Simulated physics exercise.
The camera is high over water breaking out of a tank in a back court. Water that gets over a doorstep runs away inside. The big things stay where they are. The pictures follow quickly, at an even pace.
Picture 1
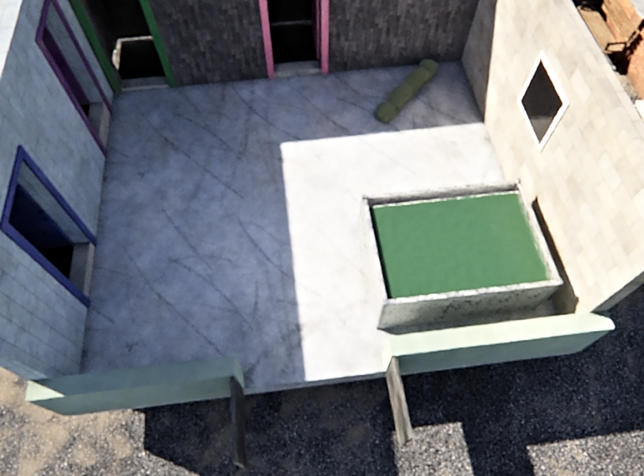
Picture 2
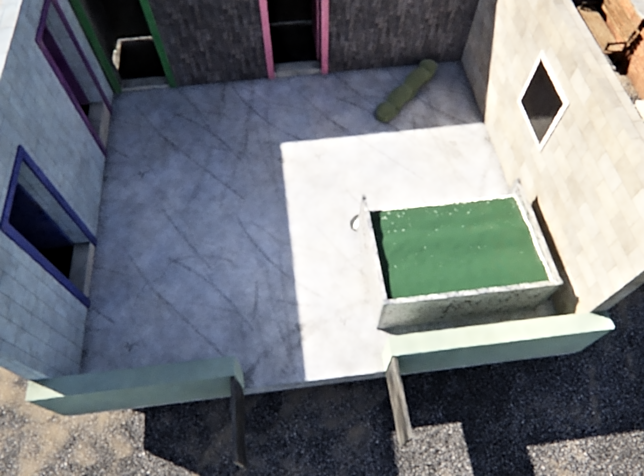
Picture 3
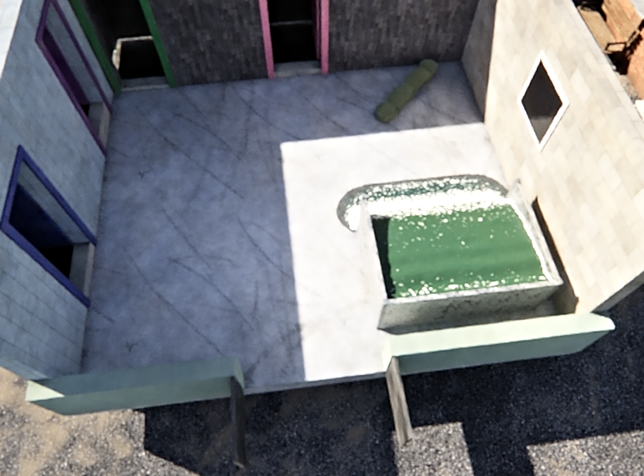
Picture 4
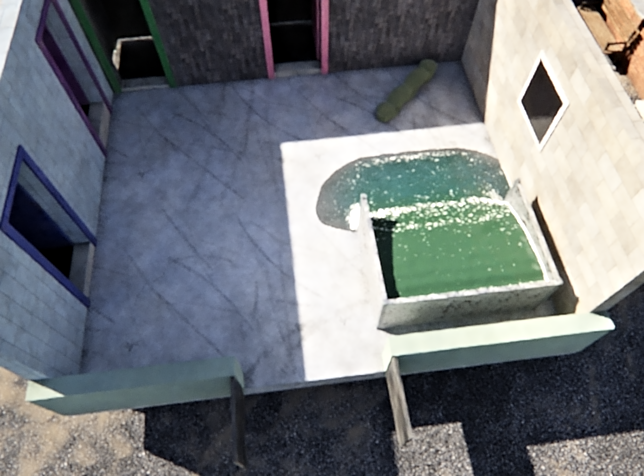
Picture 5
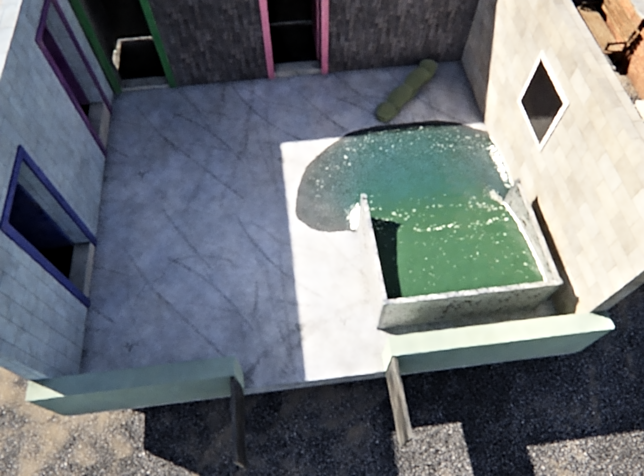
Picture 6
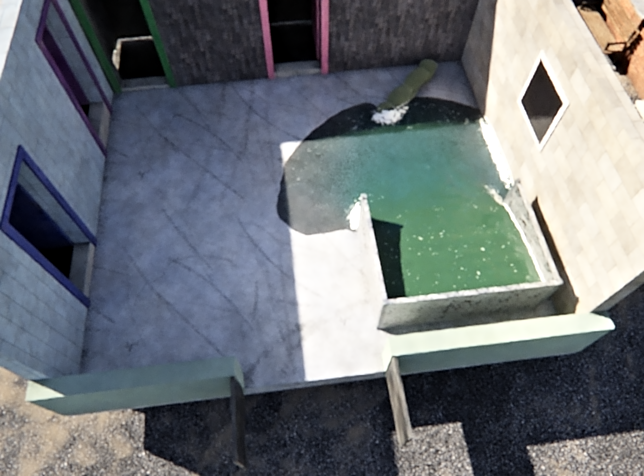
The clip opens on a high view of a walled court where an open tank of green water sits still in a sunlit patch. Water then breaks out over the tank's far side in a foaming band, and spreads across the pale floor in a widening, rounded sheet, reaching the rolled green bundle near the back wall.
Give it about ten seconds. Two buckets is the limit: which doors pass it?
The pink door takes more than that; the blue door stays under that; the green door takes more than that; the purple door stays under that.
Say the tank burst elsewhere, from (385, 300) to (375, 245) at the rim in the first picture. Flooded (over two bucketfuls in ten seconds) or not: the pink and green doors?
In short: Pink holds; green lets more in.
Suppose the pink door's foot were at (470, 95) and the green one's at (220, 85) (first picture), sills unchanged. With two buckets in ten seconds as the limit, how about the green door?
One by one: Green door goes over.
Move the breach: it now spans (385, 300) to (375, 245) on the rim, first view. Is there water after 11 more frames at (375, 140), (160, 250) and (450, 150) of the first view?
As listed: Not flooded, awash, no water.
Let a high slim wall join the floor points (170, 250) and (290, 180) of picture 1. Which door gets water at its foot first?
The pink-painted one.
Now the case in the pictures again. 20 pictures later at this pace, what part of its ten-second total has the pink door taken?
Near 100 in a hundred.
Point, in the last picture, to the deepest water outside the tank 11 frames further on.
Near (443, 67).
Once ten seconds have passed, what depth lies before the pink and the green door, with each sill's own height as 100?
Roughly 60 per cent, then 120 per cent.
A moment on, water covers 40 % of the floor; the pink door under two buckets in, the blue door not reached, the green door not reached, the purple door not reached.
Next, water covers 50 % of the floor; the pink door over two buckets in, the blue door not reached, the green door not reached, the purple door not reached.
Then, water covers 55 % of the floor; the pink door far over two buckets in, the blue door not reached, the green door under two buckets in, the purple door wet at the sill, nothing in.
Later, water covers 90 % of the floor; the pink door far over two buckets in, the blue door wet at the sill, nothing in, the green door over two buckets in, the purple door wet at the sill, nothing in.
In the end, water covers 95 % of the floor; the pink door far over two buckets in, the blue door wet at the sill, nothing in, the green door far over two buckets in, the purple door wet at the sill, nothing in.
